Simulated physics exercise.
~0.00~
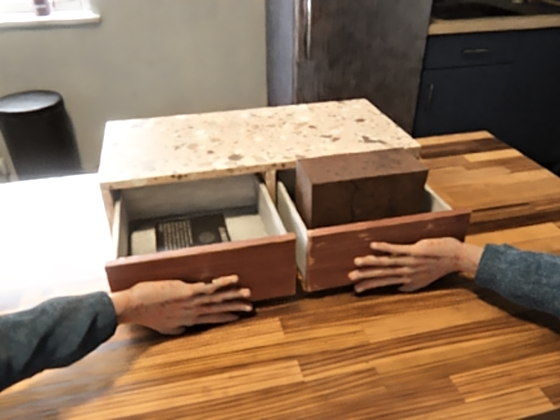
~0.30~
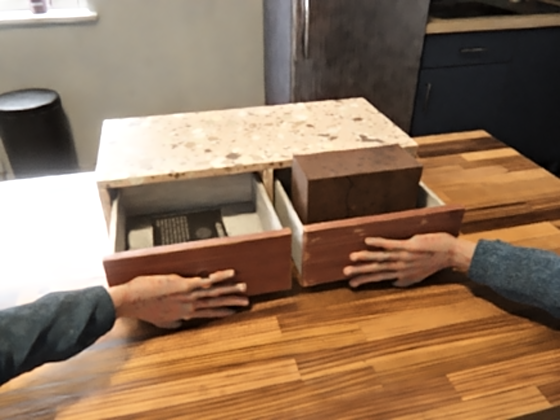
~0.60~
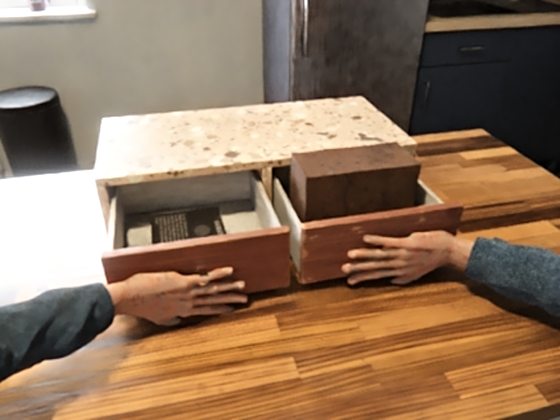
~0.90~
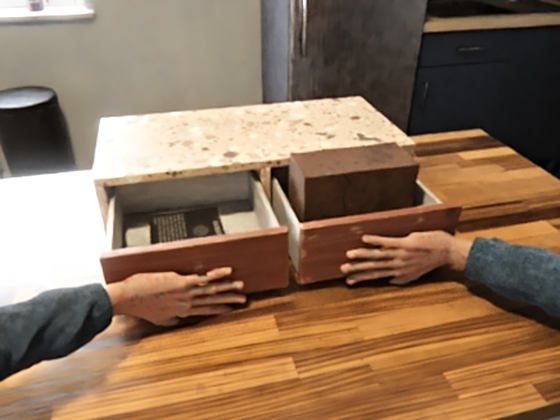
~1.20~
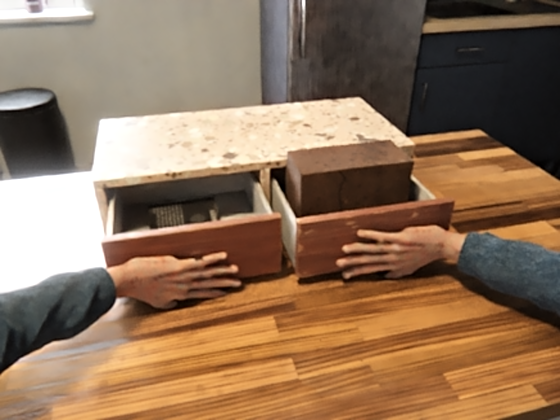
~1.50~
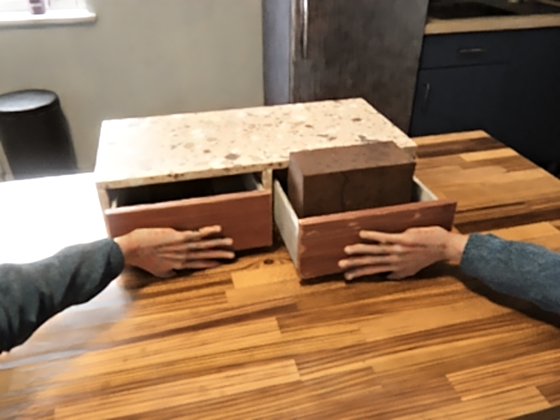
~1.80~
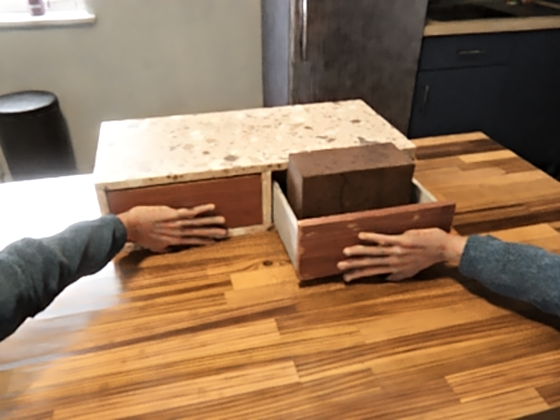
Two reddish-brown drawers stand open side by side in a speckled, stone-topped chest on a striped wooden table, with a hand resting on each front. The left drawer holds a dark, flat packet lying low, while the right one holds a brown brick that rises well above its sides. At first the hands barely move. Then the left hand pushes its drawer steadily inward, and the packet slides out of sight beneath the top. The left drawer ends fully shut, while the right drawer stays open under the other hand, its brick still standing in view.
